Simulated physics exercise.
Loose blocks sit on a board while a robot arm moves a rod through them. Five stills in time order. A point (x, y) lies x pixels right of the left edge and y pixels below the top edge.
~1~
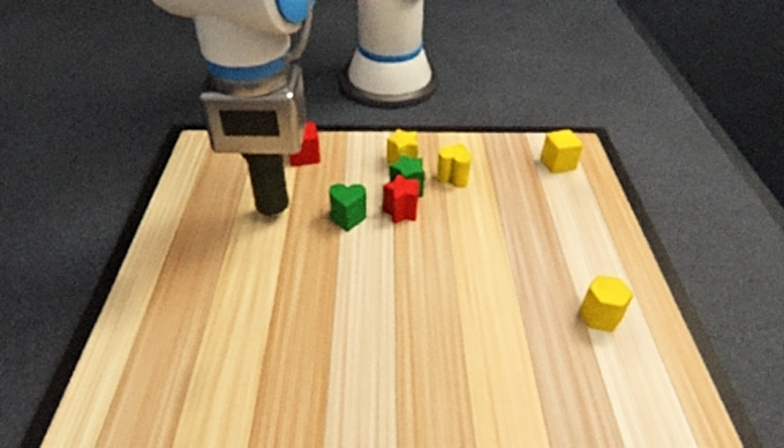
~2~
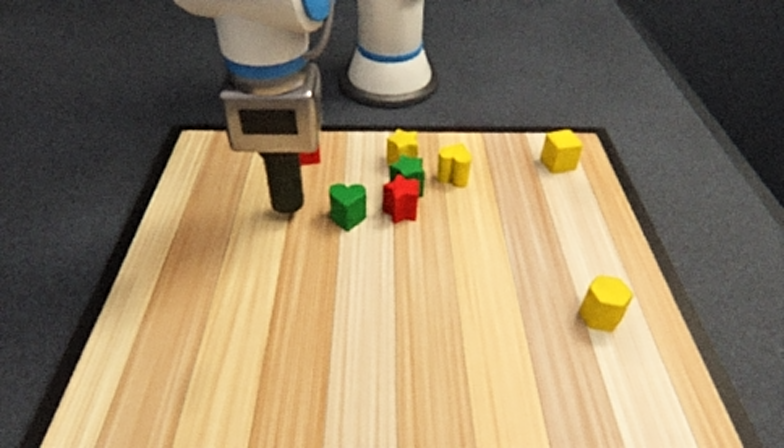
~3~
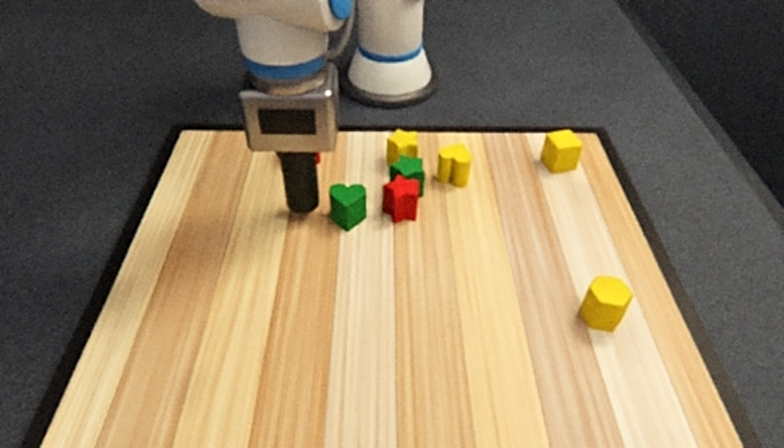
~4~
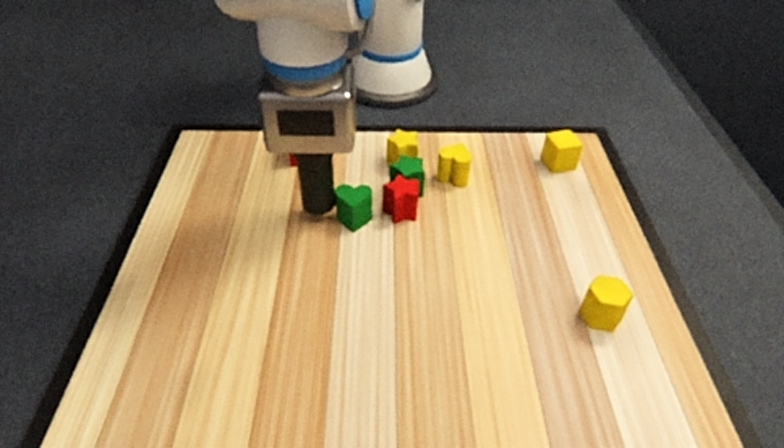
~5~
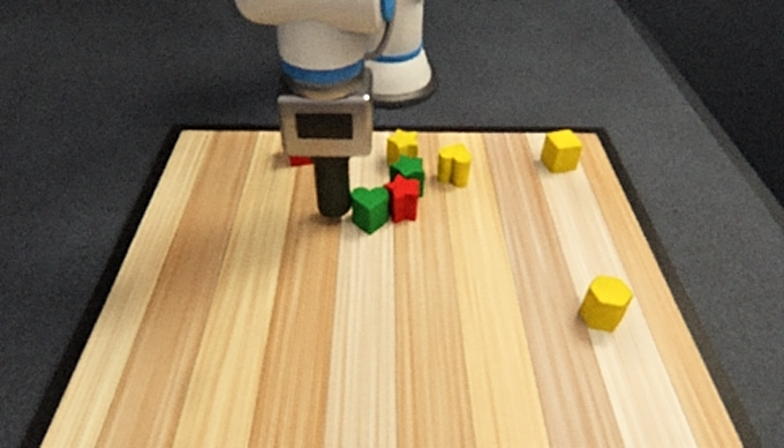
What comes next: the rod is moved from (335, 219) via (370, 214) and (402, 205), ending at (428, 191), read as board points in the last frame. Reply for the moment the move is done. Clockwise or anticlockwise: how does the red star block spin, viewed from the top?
The twist is anticlockwise.
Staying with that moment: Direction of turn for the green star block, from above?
Looking down, my answer is that the green star block rotates anticlockwise.
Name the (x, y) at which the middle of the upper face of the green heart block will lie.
I'd say the green heart block ends with its top centre at (408, 200).
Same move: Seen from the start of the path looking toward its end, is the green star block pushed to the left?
Going by the path, yes.
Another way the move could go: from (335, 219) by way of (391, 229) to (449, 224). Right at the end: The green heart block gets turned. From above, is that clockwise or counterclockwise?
It goes clockwise.
What follows on the original path. One third of the way, rod (370, 203); green heart block (398, 200), turned 55° clockwise; red star block (419, 184), turned 50° anticlockwise.
Two thirds of the way, rod (403, 193); green heart block (408, 200), turned 100° clockwise; red star block (434, 185), turned 90° anticlockwise; green star block (414, 161), turned 30° anticlockwise.
At the end, rod (429, 180); green heart block (408, 200), turned 100° clockwise; red star block (444, 184), turned 55° anticlockwise; green star block (427, 147), turned 55° anticlockwise; yellow heart block in place.
